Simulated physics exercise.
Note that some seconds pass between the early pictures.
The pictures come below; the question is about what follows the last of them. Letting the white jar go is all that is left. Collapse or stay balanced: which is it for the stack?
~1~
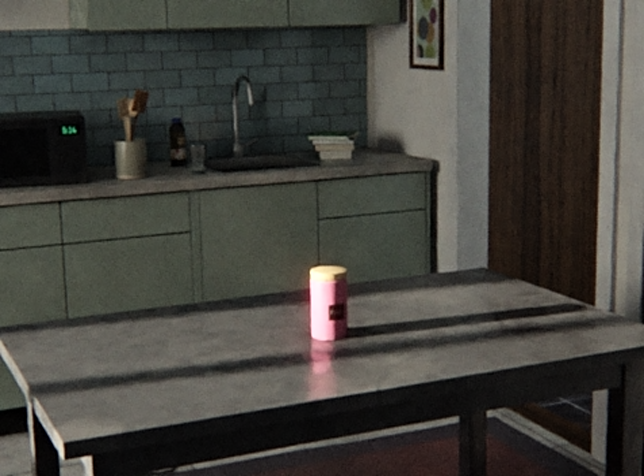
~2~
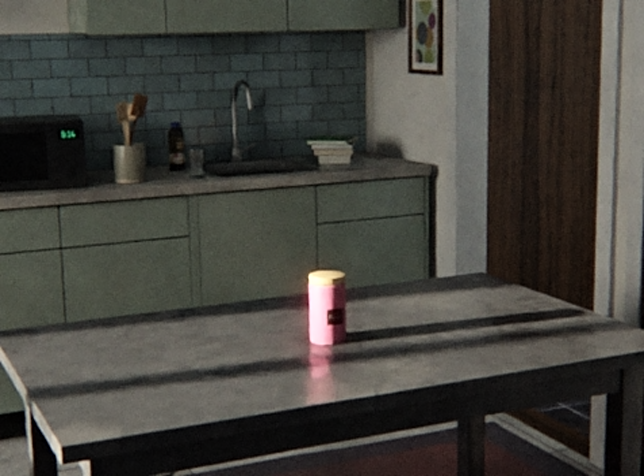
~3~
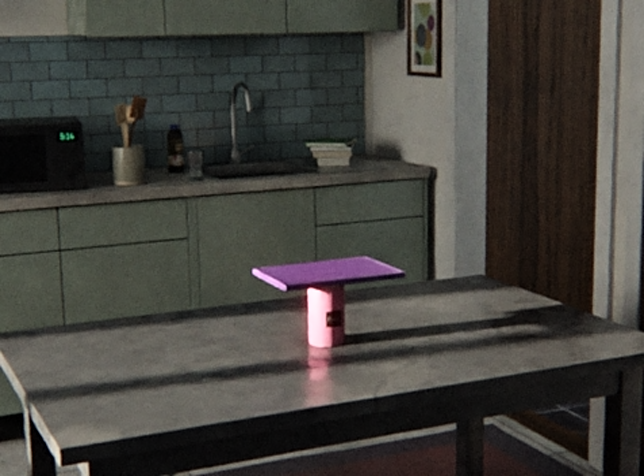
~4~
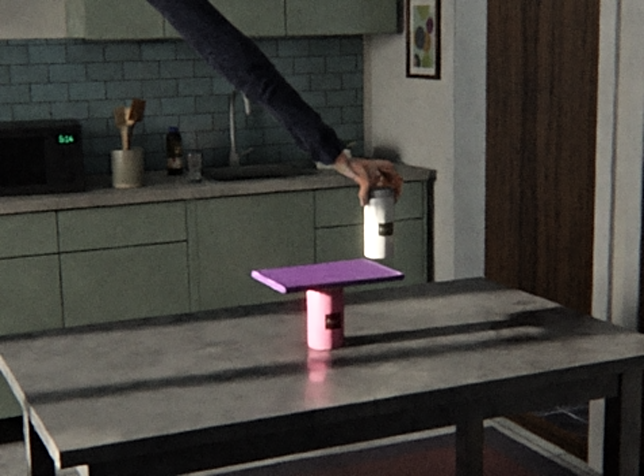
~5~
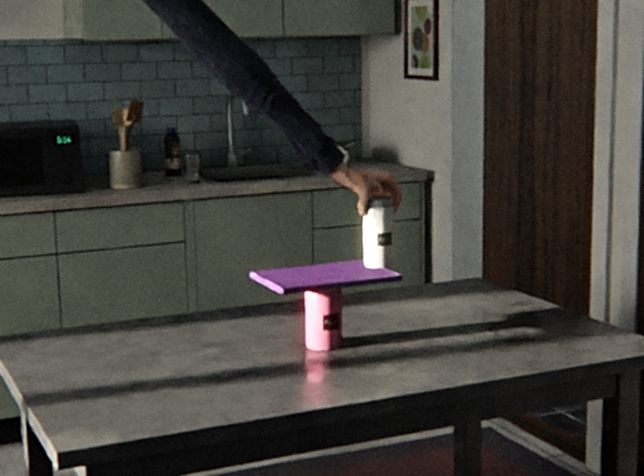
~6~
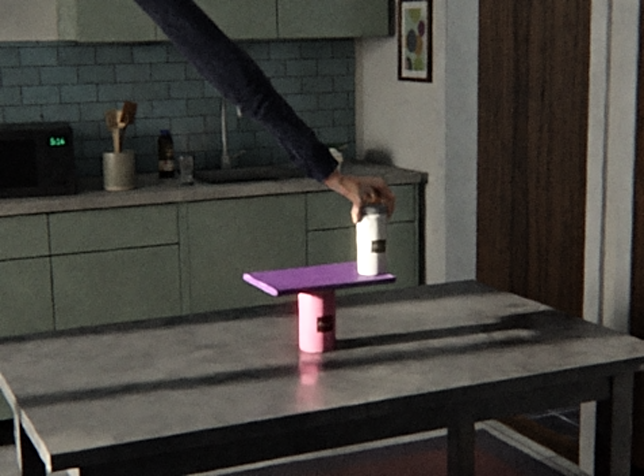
Collapse.
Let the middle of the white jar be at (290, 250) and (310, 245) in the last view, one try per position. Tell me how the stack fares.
It tips over first and stays steady second.
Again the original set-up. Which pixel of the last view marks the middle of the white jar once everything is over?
Roughly pixel (416, 327) in the last picture.
Then, 0.30 s on from there, white jar now fallen; purple lid turned 58° from how it was put.
Then, 0.40 s on from there, purple lid on its side.
Then, 0.60 s on from there, purple lid now fallen.
In the end, fallen, purple lid and white jar; pink jar unmoved. At the end, from the last picture's camera, white jar near (416, 327). The stack comes apart.
